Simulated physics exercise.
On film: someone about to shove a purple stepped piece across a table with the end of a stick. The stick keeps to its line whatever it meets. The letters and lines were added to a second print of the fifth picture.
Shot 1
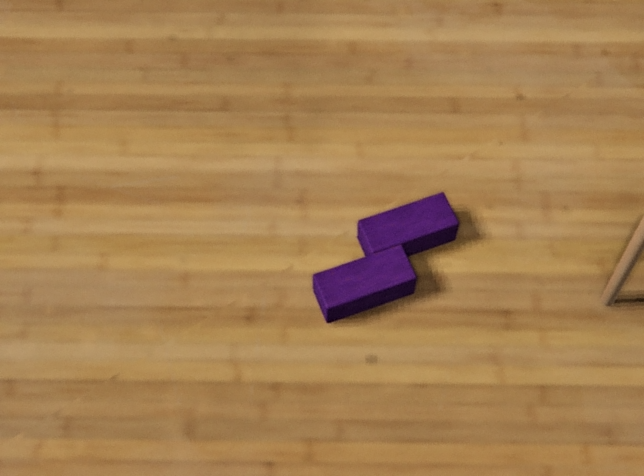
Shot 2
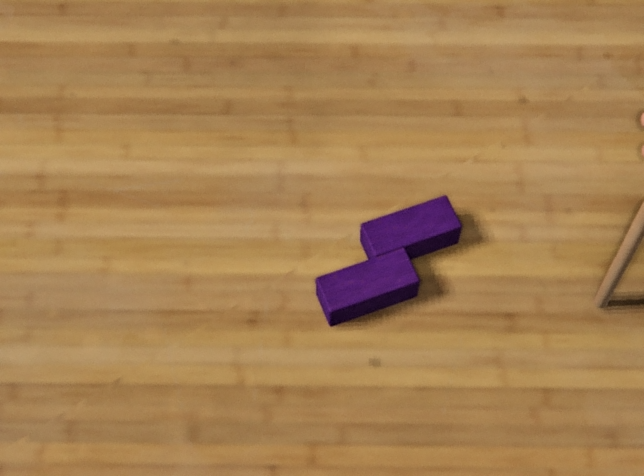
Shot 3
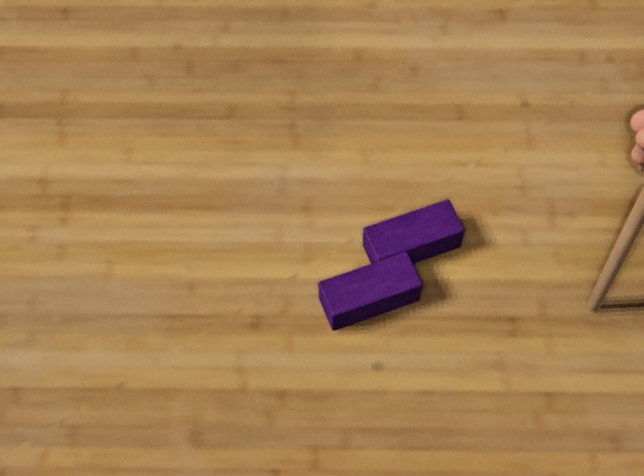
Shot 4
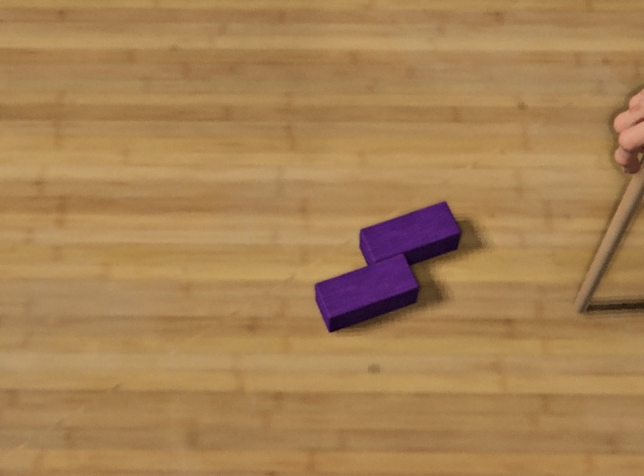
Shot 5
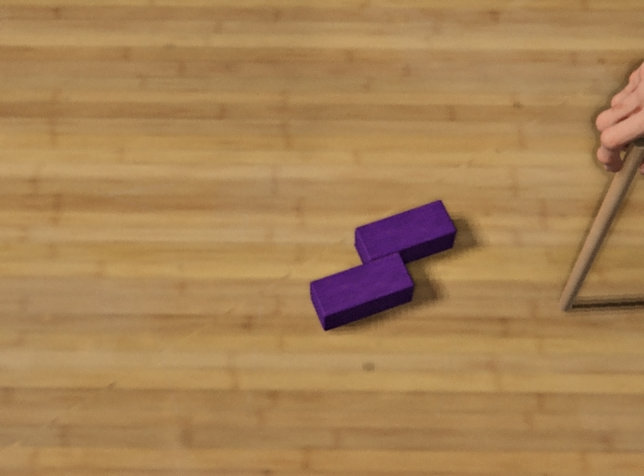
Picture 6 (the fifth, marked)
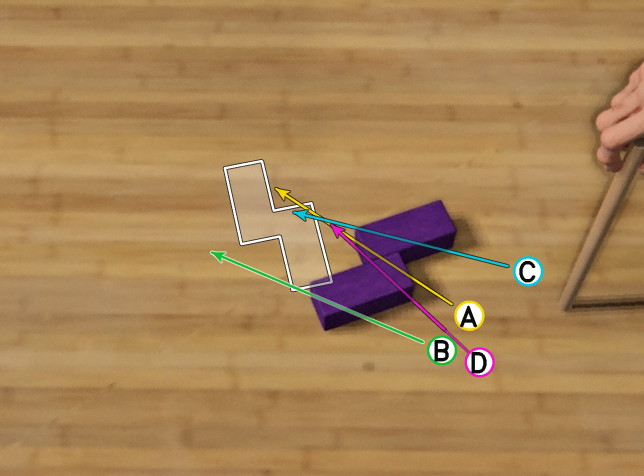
A wooden tabletop with pale and darker horizontal grain is seen from above, filling the whole view. A purple stepped piece, like two offset blocks joined together, sits near the centre with a soft shadow on its right, while part of a thin light-brown stick slants at the right edge. The stick edges slightly left as a hand holding it comes into view at upper right, and the view shifts very slightly, the purple piece staying put on the table.
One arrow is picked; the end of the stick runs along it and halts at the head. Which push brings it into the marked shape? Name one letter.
It ends in the outline with A.
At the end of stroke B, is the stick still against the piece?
No.
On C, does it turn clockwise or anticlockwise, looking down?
It turns anticlockwise.
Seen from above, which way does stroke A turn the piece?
Anticlockwise.
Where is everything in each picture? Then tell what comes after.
The first picture shows purple stepped piece (409, 221).
The second picture shows purple stepped piece (412, 225).
The third picture shows purple stepped piece (414, 229).
The fourth picture shows purple stepped piece (411, 231).
The fifth picture shows purple stepped piece (406, 229).
On the copy, A from (452, 304) to (276, 189); B from (423, 342) to (212, 252); C from (508, 266) to (294, 212); D from (445, 330) to (332, 225).
On A. First, foot of the stick (386, 262), piece (383, 220).
Then, foot of the stick (324, 221), piece (301, 189).
Finally, foot of the stick (276, 190), piece (251, 182); it fills the outline.
By contrast, B leaves the piece out of the outline, at (402, 225); C leaves the piece out of the outline, at (269, 205); D leaves the piece out of the outline, at (329, 152).
